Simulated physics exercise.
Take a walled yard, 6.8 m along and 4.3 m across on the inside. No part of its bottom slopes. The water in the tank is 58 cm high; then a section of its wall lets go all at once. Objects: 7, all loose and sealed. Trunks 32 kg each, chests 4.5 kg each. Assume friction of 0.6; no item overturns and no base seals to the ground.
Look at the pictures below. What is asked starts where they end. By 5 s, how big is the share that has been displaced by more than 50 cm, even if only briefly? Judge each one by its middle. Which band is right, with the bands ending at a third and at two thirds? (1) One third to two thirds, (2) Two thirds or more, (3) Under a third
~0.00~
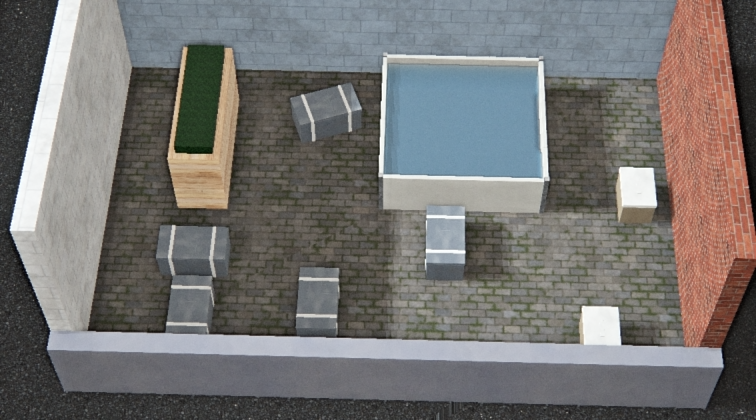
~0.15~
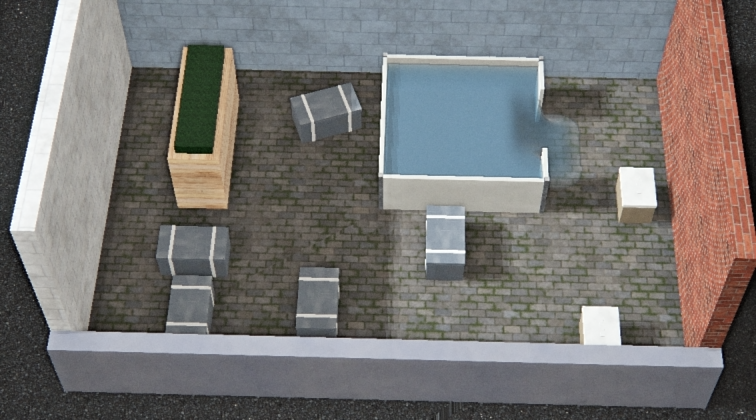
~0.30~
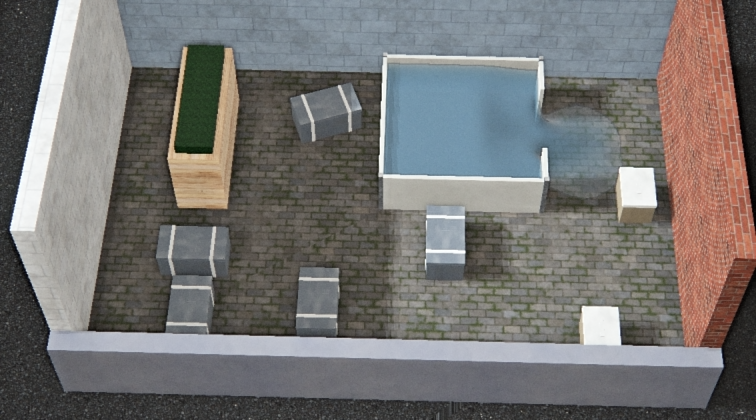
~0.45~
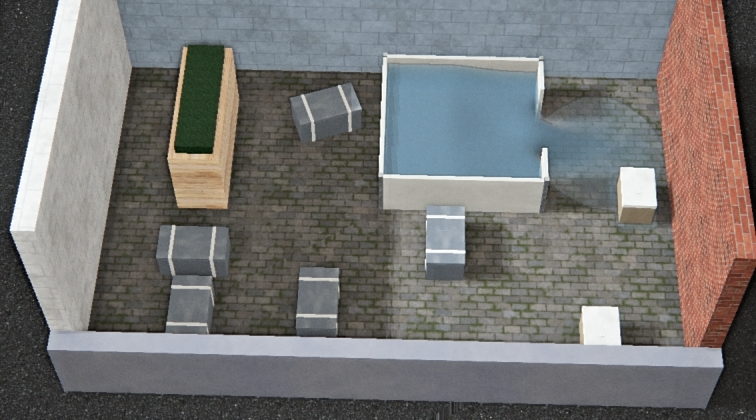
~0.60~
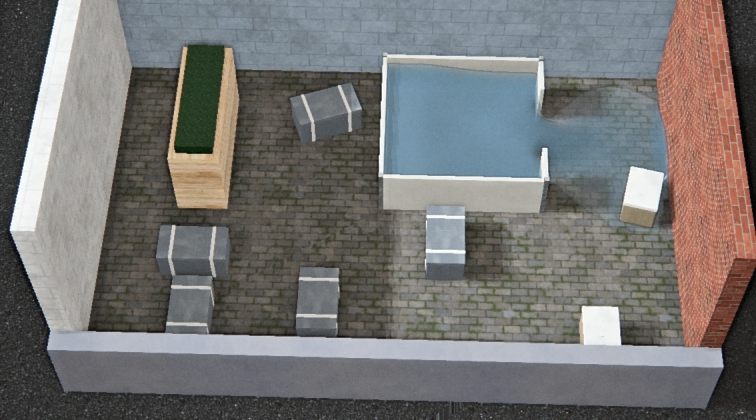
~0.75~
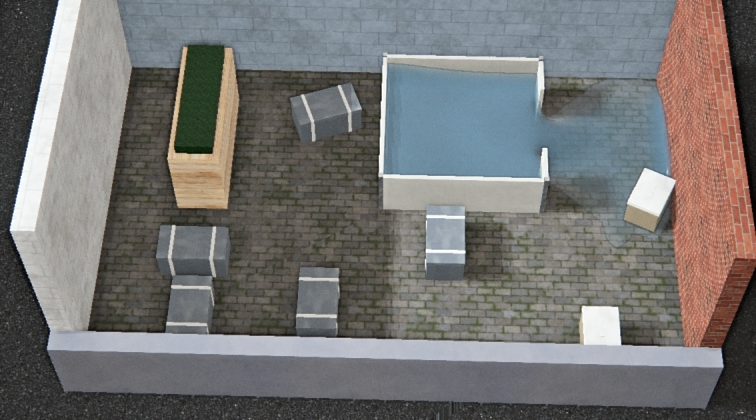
The answer is 3.
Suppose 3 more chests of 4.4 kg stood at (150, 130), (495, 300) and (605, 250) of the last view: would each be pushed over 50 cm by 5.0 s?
Taking them one by one: It stays within, then it stays within, then it goes beyond.
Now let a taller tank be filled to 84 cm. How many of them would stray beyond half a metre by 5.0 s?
3.
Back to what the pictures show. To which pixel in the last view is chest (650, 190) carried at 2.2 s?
Somewhere near (624, 308) in the last view.
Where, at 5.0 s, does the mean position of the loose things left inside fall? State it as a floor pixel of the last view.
Close to pixel (308, 258).
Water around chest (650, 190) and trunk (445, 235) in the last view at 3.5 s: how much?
I'd put it at 11 cm and 0 cm respectively.
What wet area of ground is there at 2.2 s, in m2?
10.0 m2.
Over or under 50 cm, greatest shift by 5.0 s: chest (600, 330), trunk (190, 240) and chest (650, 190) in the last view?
Beyond the mark, within the mark, beyond the mark.
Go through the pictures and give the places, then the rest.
A chest at (638, 186), on the bottom; a trunk at (446, 234), on the bottom; water covers 3.4 m2; 0 of 7 have shifted, in the first frame.
A chest at (638, 186), on the bottom; a trunk at (446, 234) rests on the ground; 3.9 m2 under water; 0 of 7 have shifted, in the second frame.
A chest at (638, 186), on the bottom; a trunk at (446, 234), on the bottom; water covers 4.6 m2; 0 of 7 have shifted, in the third frame.
A chest at (639, 186) rests on the ground; a trunk at (446, 234) rests on the ground; 5.4 m2 under water; 0 of 7 have shifted, in the fourth frame.
A chest at (644, 188) rests on the ground, 7 cm from its start; a trunk at (446, 234) rests on the ground; 5.8 m2 under water; 1 of 7 have shifted, in the fifth frame.
A chest at (652, 191), on the bottom, 17 cm from its start; a trunk at (446, 234) rests on the ground; water covers 6.2 m2; 1 of 7 have shifted, in the sixth frame.
After 1.1 s 0 of 7 are over 50 cm from their spots; 0 afloat.
After 2.2 s 1 of 7 are over 50 cm from their spots; 1 afloat.
After 3.5 s 2 of 7 are over 50 cm from their spots; 1 afloat.
After 5.0 s 2 of 7 are over 50 cm from their spots, and 2 have been at some point; 1 afloat.
